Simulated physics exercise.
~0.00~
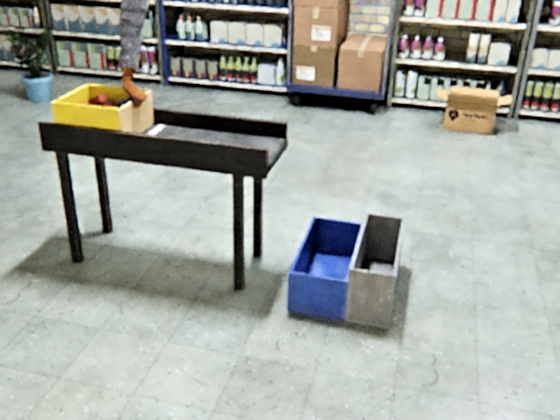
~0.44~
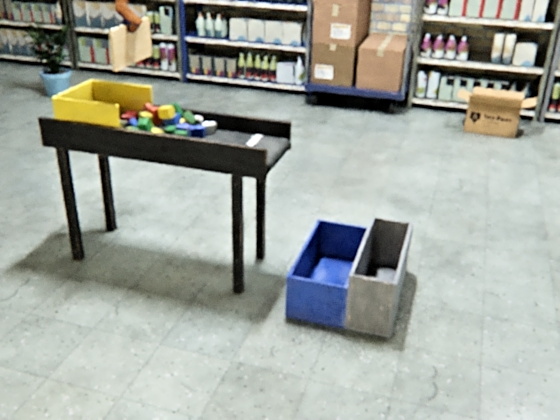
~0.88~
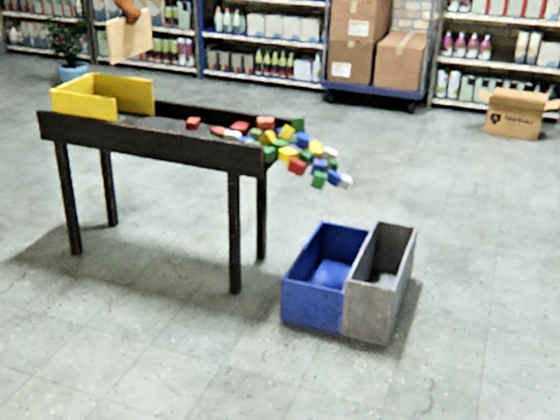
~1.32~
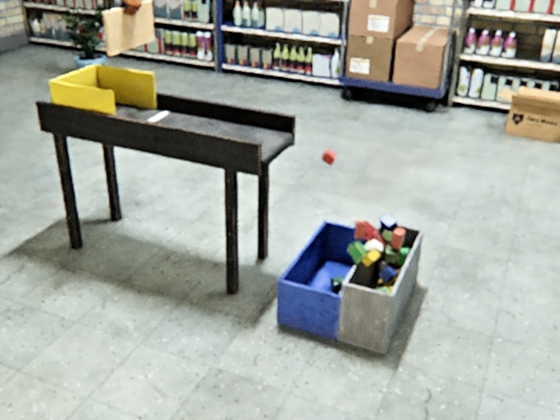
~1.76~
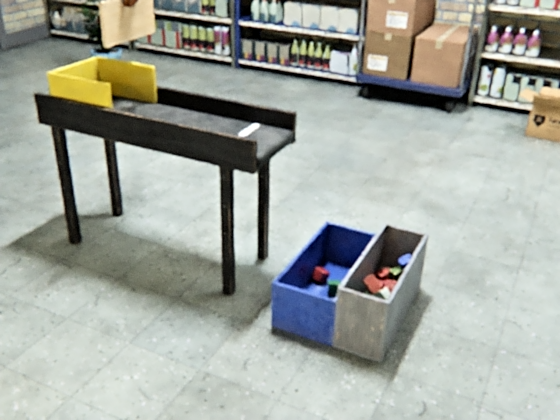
At first, a hand holds the gate of a yellow pen of toy bricks on a dark, raised belt, with a blue bin and a grey tub on the floor below its right end. The hand lifts the gate away, and the colourful bricks spread out to the right along the belt. They reach the end and spill over in a loose, tumbling stream. Most drop into the grey tub, while one red brick is still in the air behind them. Finally the belt is clear of bricks, with a few lying in the blue bin and the rest in the grey tub.
